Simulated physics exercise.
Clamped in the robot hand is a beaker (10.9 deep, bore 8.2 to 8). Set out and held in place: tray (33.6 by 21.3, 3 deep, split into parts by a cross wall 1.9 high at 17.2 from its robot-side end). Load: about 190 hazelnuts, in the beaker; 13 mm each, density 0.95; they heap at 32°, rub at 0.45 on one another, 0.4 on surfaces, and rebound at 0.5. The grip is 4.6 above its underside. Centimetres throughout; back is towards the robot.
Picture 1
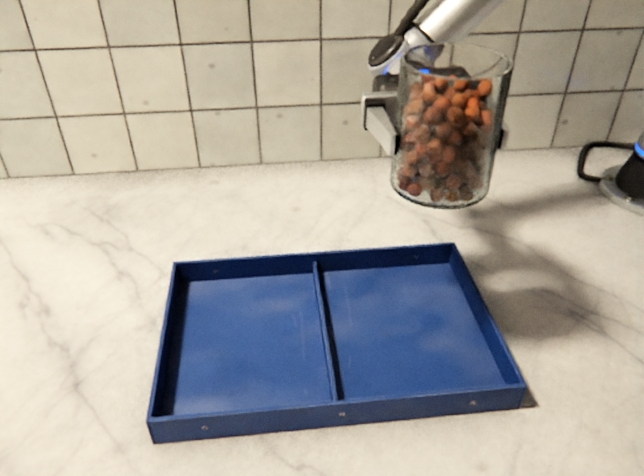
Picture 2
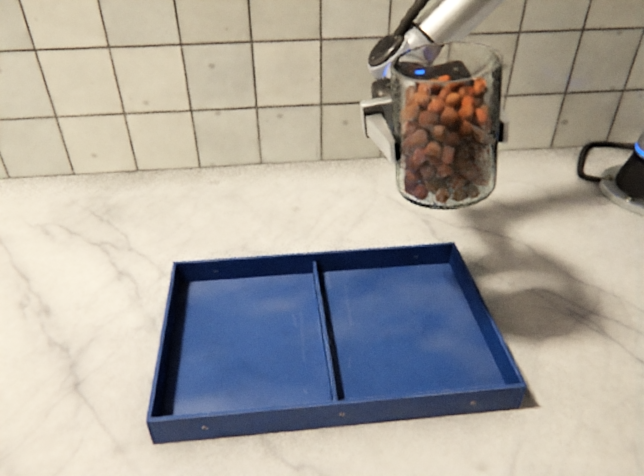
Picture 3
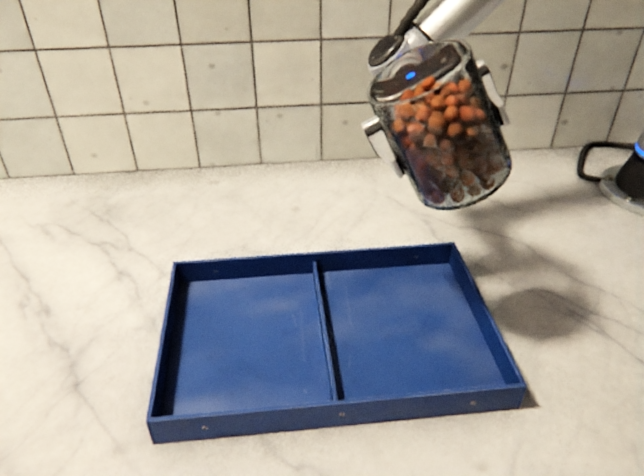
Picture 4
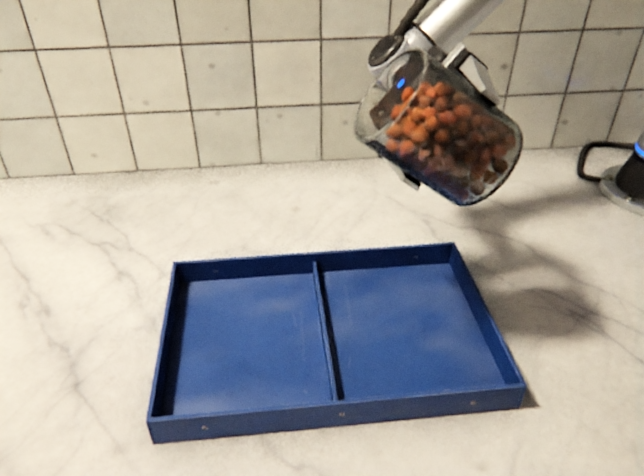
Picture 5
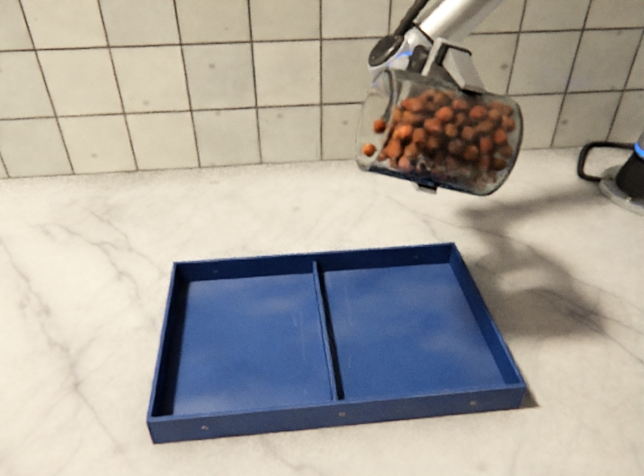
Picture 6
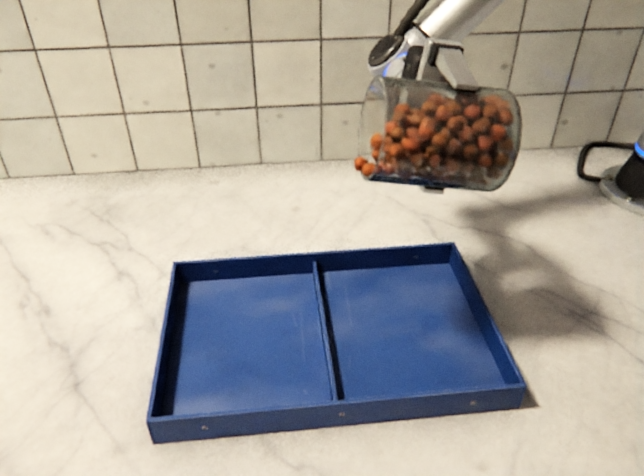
Robot arm tilting a clear beaker of hazelnuts leftward above an empty, divided blue tray until the beaker lies nearly horizontal.
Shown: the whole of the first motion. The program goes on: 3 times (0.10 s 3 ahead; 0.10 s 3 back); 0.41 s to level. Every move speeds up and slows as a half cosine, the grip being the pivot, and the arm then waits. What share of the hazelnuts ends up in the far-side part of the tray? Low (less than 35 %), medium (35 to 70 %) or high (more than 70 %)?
Answer: Medium; 35 to 70 % of the hazelnuts finish in the far-side part of the tray.
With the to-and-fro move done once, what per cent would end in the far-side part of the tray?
Then about 20 per cent.
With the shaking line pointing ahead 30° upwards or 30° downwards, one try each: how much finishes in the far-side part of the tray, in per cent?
Some 50 and 25 per cent.
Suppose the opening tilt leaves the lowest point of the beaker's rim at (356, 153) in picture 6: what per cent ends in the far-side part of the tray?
Some 20 per cent.
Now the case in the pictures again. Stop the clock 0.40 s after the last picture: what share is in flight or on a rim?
Some 11 per cent.
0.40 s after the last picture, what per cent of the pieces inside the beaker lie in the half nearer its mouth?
Some 60 per cent.
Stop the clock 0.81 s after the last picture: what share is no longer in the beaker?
Some 55 per cent.
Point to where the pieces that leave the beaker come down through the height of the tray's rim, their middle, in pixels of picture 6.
Near (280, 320).
Then, 0.40 s later, tilted 81° forward, highest piece 25 above the table; 128 in the beaker, 35 in the far-side part, 4 in the robot-side part, 21 in flight or on a rim.
Then, 0.81 s later, tilted 40° forward, highest piece 27 above the table; 88 in the beaker, 79 in the far-side part, 15 in the robot-side part, 2 on the table or floor, 4 in flight or on a rim.
Then, 1.21 s later, level, highest piece 24 above the table; 88 in the beaker, 81 in the far-side part, 16 in the robot-side part, 3 on the table or floor.
Then, 2.26 s later, level, highest piece 24 above the table; 88 in the beaker, 81 in the far-side part, 16 in the robot-side part, 3 on the table or floor.
At rest, 88 in the beaker, 81 in the far-side part, 16 in the robot-side part, 3 on the table or floor. That is 43 % in the far-side part of the tray.
